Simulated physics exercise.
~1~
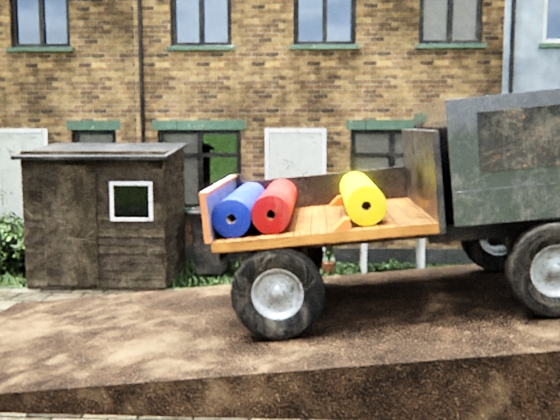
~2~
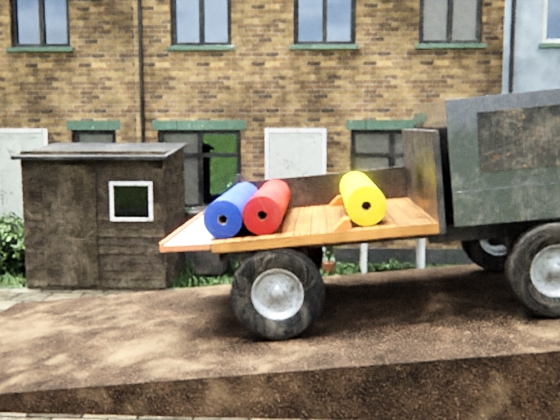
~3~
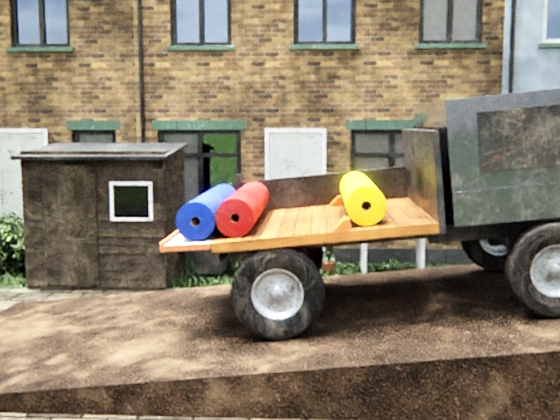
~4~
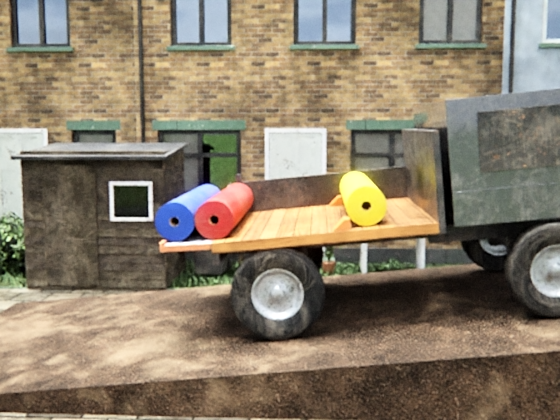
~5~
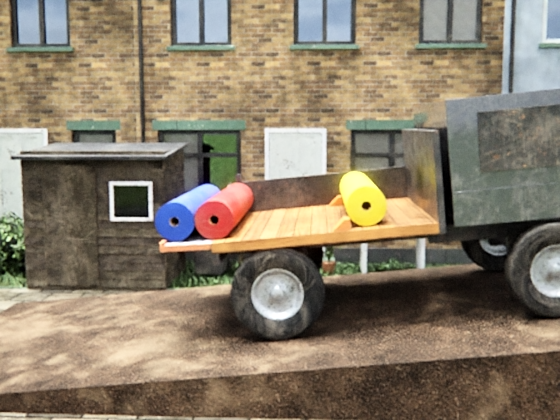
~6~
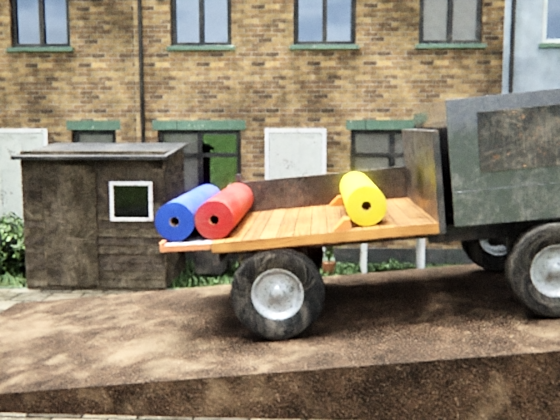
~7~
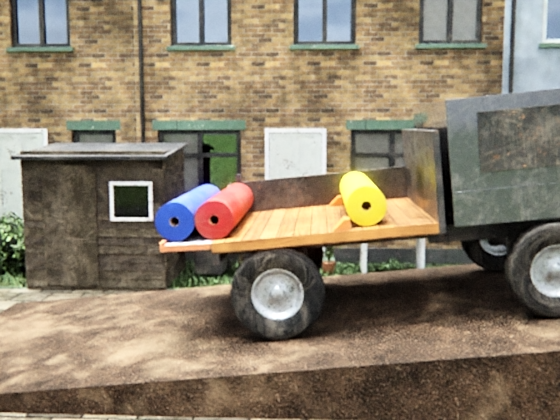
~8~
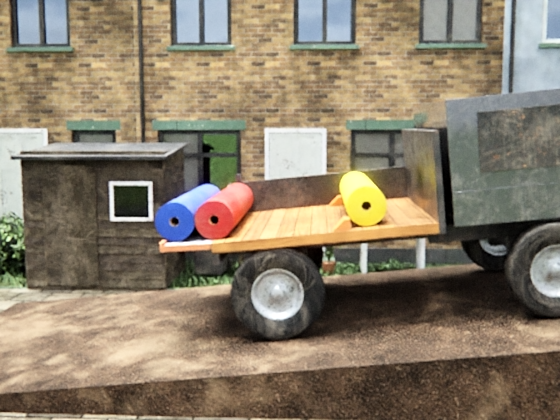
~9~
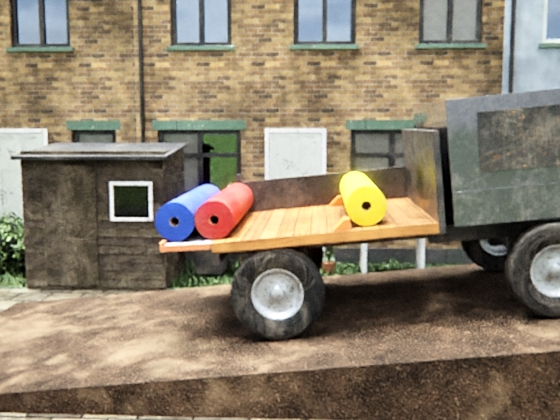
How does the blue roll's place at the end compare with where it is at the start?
The blue roll ends up farther to the left, resting on the lowered tailgate, whereas it starts on the truck bed beside the raised tailgate.
